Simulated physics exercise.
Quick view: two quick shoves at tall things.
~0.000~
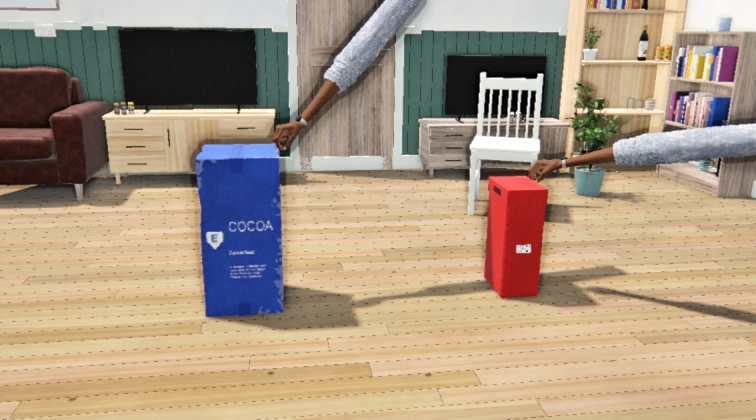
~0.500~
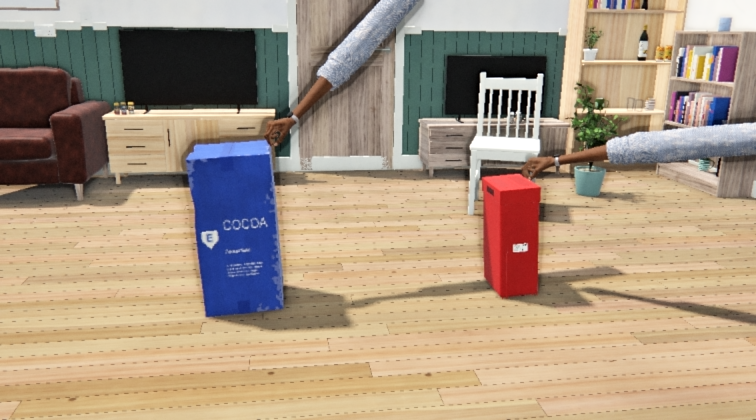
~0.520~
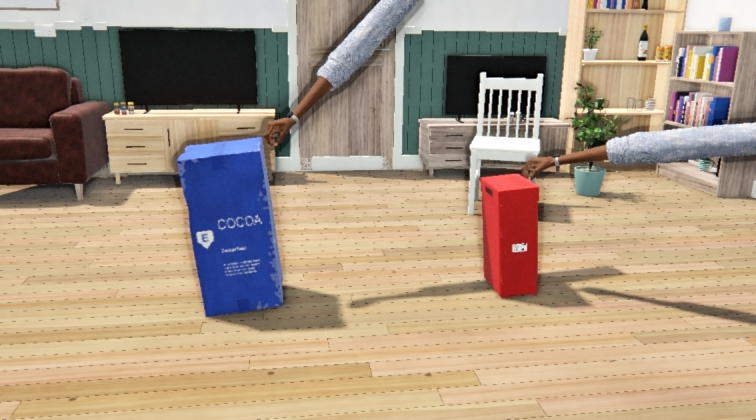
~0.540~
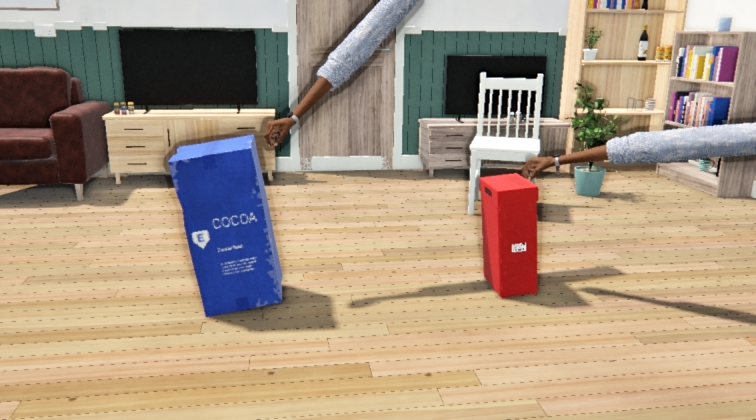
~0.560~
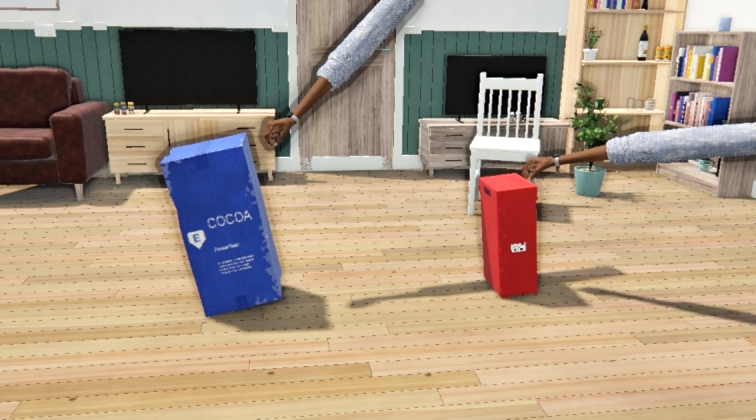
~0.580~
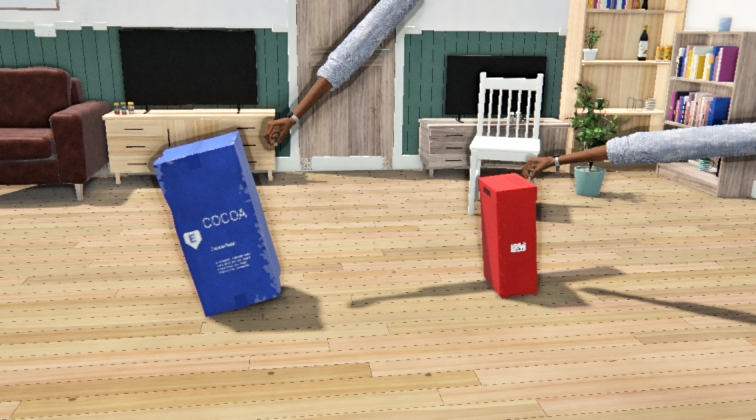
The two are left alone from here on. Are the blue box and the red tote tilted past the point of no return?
Observed: Blue box ends up tipped over, red tote recovers and stands.
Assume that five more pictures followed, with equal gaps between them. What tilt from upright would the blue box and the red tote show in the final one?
First one at 25°, second one at 4° from upright.
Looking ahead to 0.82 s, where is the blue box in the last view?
I'd look close to pixel (180, 225).
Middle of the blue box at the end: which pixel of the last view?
Somewhere around pixel (125, 271).
By 0.82 s, blue box 42° off upright near (180, 224); red tote 3° off upright near (516, 236).
When it is over (1.8 s), the blue box falls over, near (125, 271); the red tote rocks back upright, near (514, 236).
